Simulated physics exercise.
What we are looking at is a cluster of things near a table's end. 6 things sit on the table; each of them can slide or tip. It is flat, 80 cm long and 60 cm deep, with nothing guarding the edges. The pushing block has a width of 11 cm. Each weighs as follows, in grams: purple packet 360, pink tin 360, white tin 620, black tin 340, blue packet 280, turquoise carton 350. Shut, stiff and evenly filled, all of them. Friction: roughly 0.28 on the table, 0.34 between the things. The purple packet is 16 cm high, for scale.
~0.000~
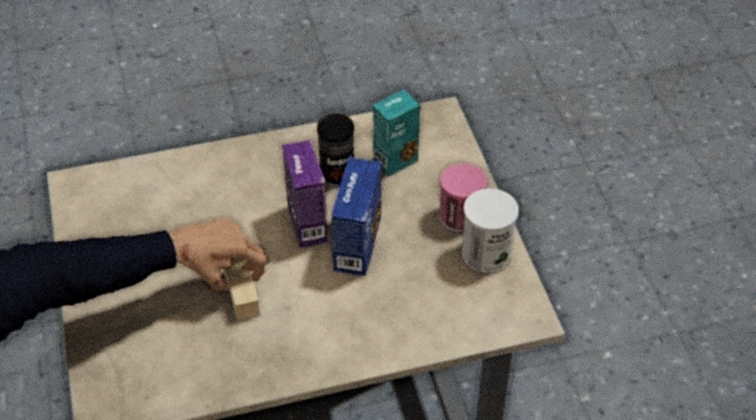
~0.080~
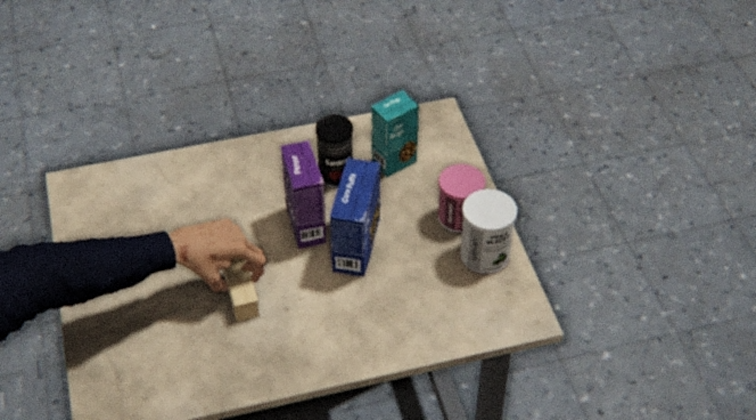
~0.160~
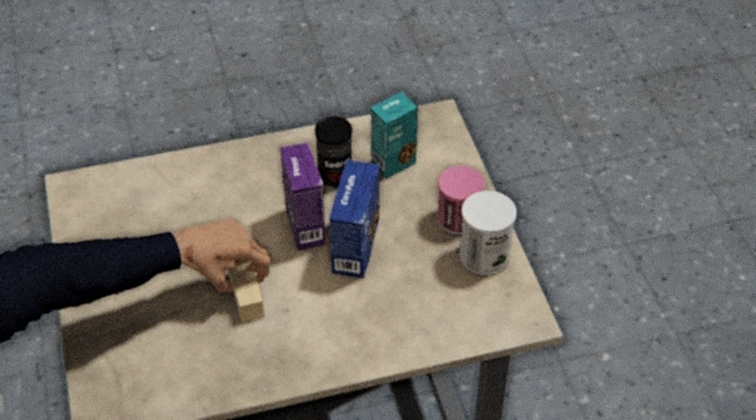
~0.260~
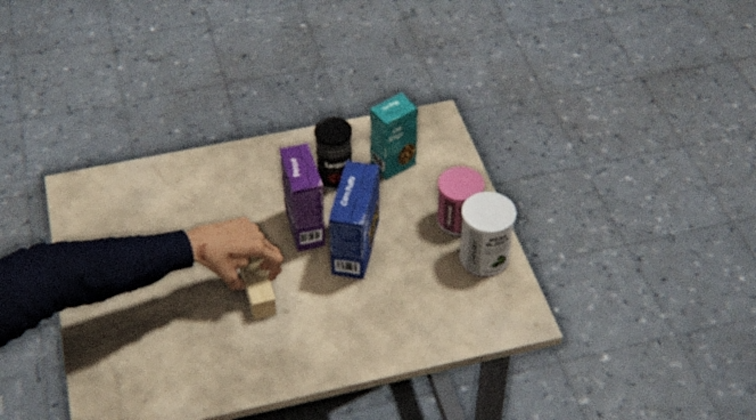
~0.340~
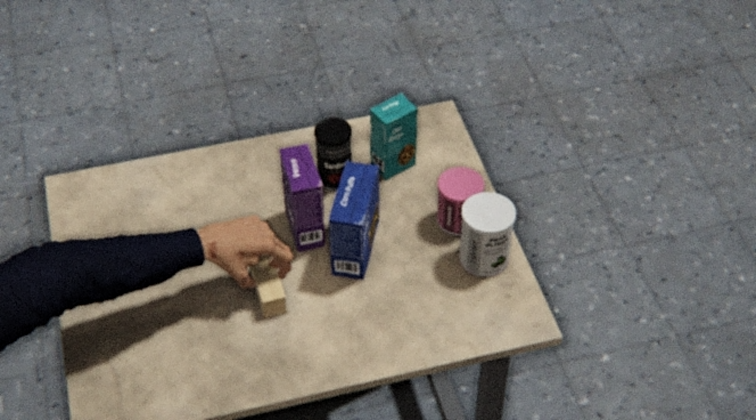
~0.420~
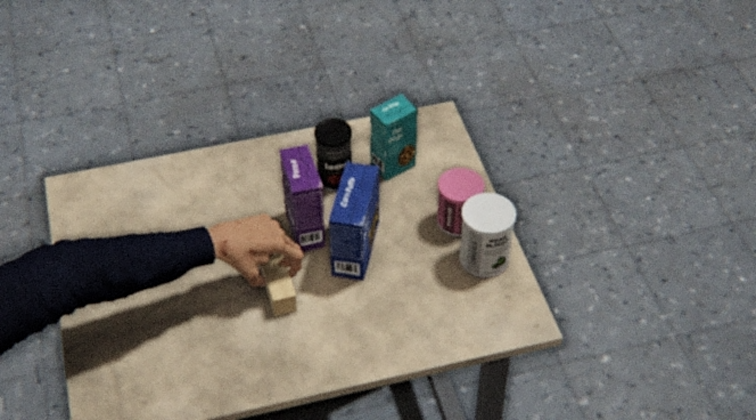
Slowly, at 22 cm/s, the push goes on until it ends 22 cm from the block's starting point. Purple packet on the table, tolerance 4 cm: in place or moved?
In place.
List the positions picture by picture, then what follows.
Pusher on by 0 cm; purple packet (305, 194); pink tin (462, 198), in the first picture.
Pusher on by 0 cm; black tin (335, 152); blue packet (356, 218), in the second picture.
Pusher on by 1 cm; turquoise carton (394, 136); pink tin (460, 201), in the third picture.
Pusher on by 3 cm; white tin (487, 235); black tin (334, 154), in the fourth picture.
Pusher on by 5 cm; blue packet (355, 221); turquoise carton (394, 137), in the fifth picture.
Pusher on by 7 cm; purple packet (303, 199); pink tin (460, 203), in the sixth picture.
After 0.72 s, pusher on by 13 cm.
After 0.92 s, pusher on by 18 cm; blue packet moved 2 cm.
After 1.12 s, pusher on by 22 cm; blue packet moved 5 cm.
In the end (1.5 s), not toppled but over 4 cm from the start, blue packet; the other 5 under 4 cm from the start. At the end, from the last picture's camera, purple packet near (303, 199).
